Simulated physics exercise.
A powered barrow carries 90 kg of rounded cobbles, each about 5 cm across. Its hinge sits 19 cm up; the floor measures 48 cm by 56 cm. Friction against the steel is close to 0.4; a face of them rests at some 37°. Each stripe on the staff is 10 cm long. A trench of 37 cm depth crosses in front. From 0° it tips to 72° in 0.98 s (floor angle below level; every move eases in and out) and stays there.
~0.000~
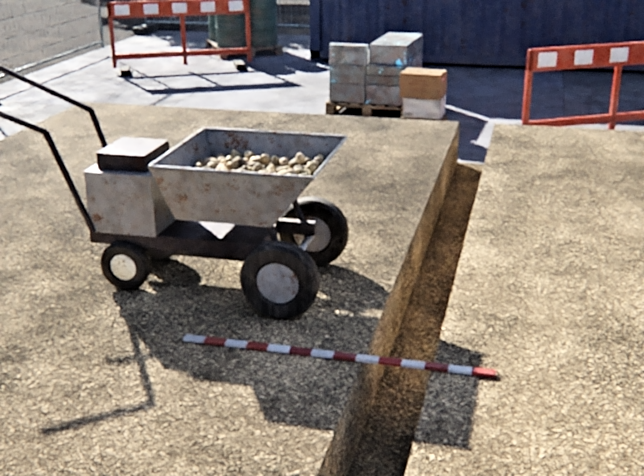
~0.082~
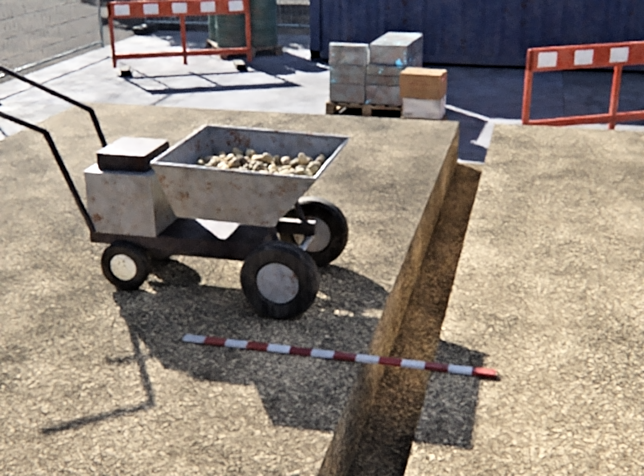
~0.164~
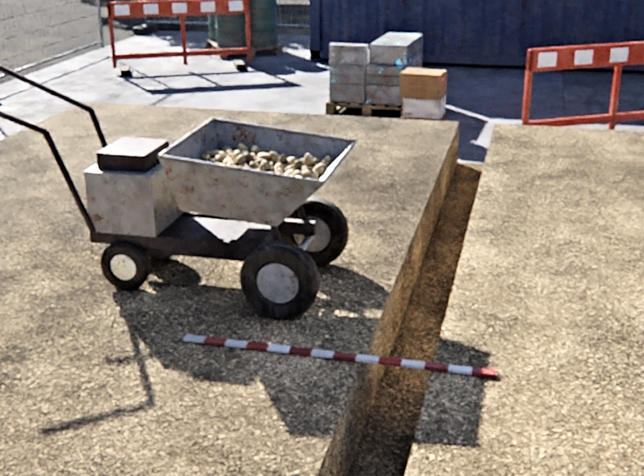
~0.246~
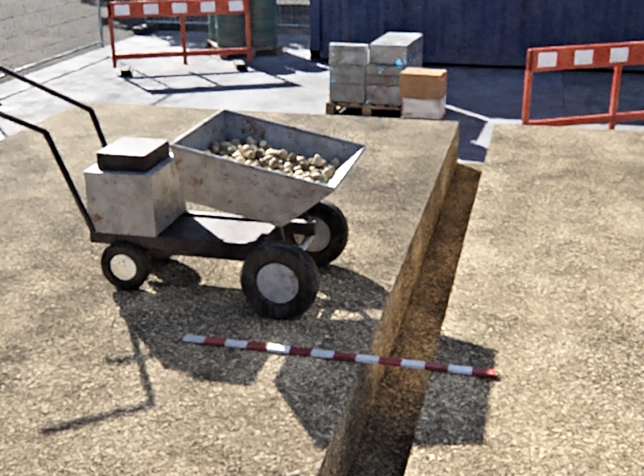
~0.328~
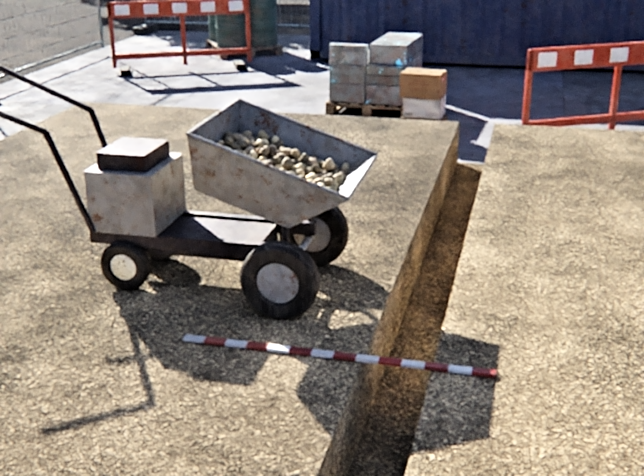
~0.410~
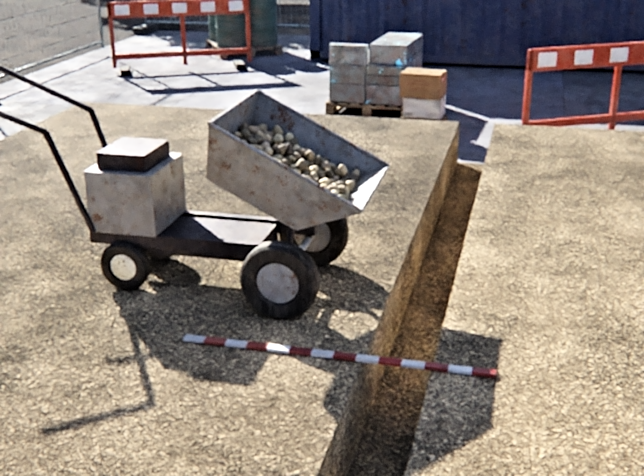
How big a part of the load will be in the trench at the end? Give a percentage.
Close to 59 in a hundred.
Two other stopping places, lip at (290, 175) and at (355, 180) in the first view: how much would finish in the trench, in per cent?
First some 90, then 15 per cent.
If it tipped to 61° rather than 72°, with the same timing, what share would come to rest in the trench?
Then about 65 per cent.
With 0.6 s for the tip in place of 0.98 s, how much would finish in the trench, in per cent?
In that case some 45 per cent.
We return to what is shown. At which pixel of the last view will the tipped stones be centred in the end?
Near (440, 348).
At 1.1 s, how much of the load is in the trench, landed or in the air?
Some 25 per cent.
After 0.7 s the floor is at 61°; 100 % in the tray; the foremost stones are at (393, 243).
After 1.1 s the floor is at 72°; 62 % in the tray, 25 % in the trench, 12 % past the trench; the foremost stones are at (474, 307).
After 1.4 s the floor is at 72°; 17 % in the tray, 43 % in the trench, 40 % past the trench; the foremost stones are at (584, 320).
After 3.4 s the floor is at 72°; 0 % in the tray, 59 % in the trench, 41 % past the trench; the foremost stones are past the picture's edge.
